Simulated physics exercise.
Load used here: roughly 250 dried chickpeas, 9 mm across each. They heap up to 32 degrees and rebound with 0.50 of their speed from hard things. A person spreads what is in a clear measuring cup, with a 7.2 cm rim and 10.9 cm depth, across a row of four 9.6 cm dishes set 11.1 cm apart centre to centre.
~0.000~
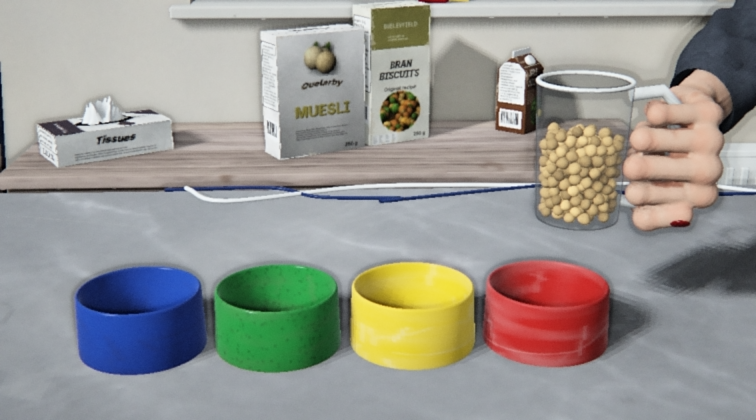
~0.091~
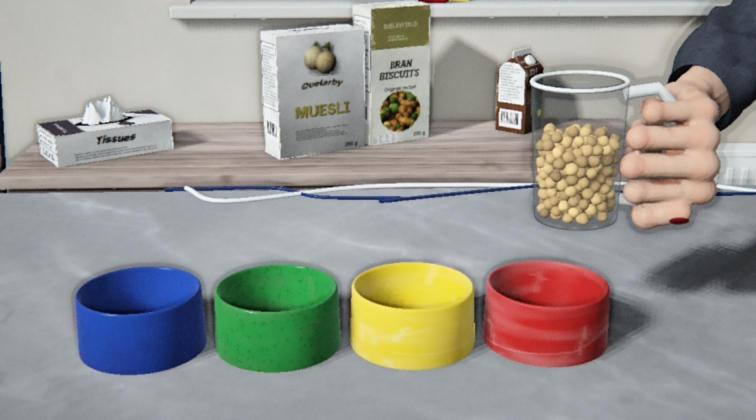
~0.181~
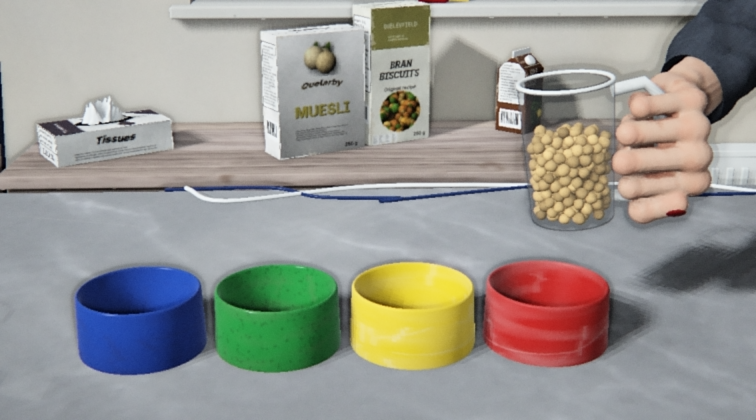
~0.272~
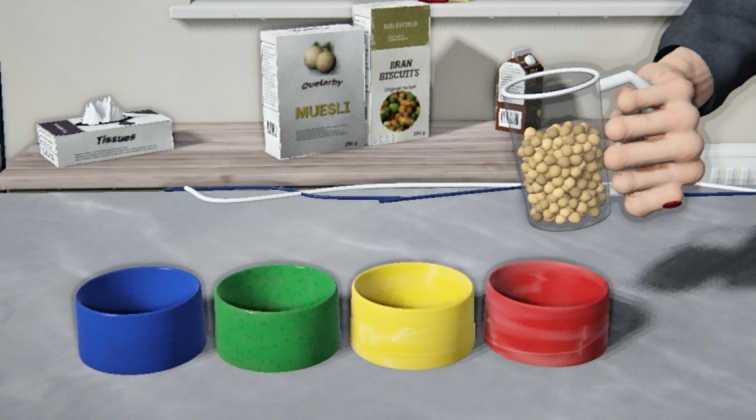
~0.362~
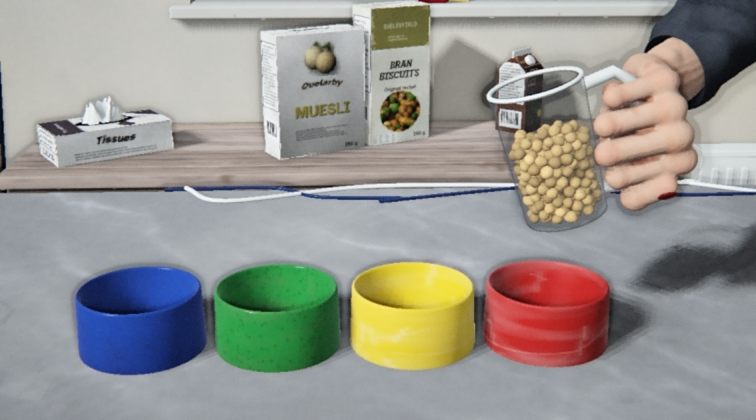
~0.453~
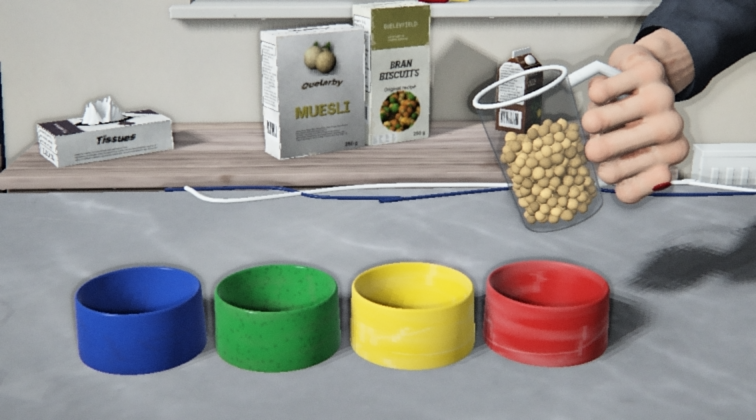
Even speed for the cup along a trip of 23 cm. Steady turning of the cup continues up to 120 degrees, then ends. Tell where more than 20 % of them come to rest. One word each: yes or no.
Red: No; blue: No; green: Yes; yellow: No; counter: No.
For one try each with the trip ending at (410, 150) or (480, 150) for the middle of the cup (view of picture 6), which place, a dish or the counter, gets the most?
Green; yellow.
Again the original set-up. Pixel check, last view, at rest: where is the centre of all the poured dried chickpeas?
Close to pixel (262, 318).
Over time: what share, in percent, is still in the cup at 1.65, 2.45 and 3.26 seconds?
About 100, 20, 0 per cent.
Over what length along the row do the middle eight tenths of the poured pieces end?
6 cm, roughly.
Then, at 1.65 s, tilt 87 degrees; cup holds 100 %.
Then, at 2.45 s, tilt 120 degrees; cup holds 20 %, green 75 %.
After 3.26 s, tilt 120 degrees; cup holds 0 %, green 95 %.
In the end, at 3.6 s, red 0 %, blue 0 %, green 95 %, yellow 0 %, counter 5 %.
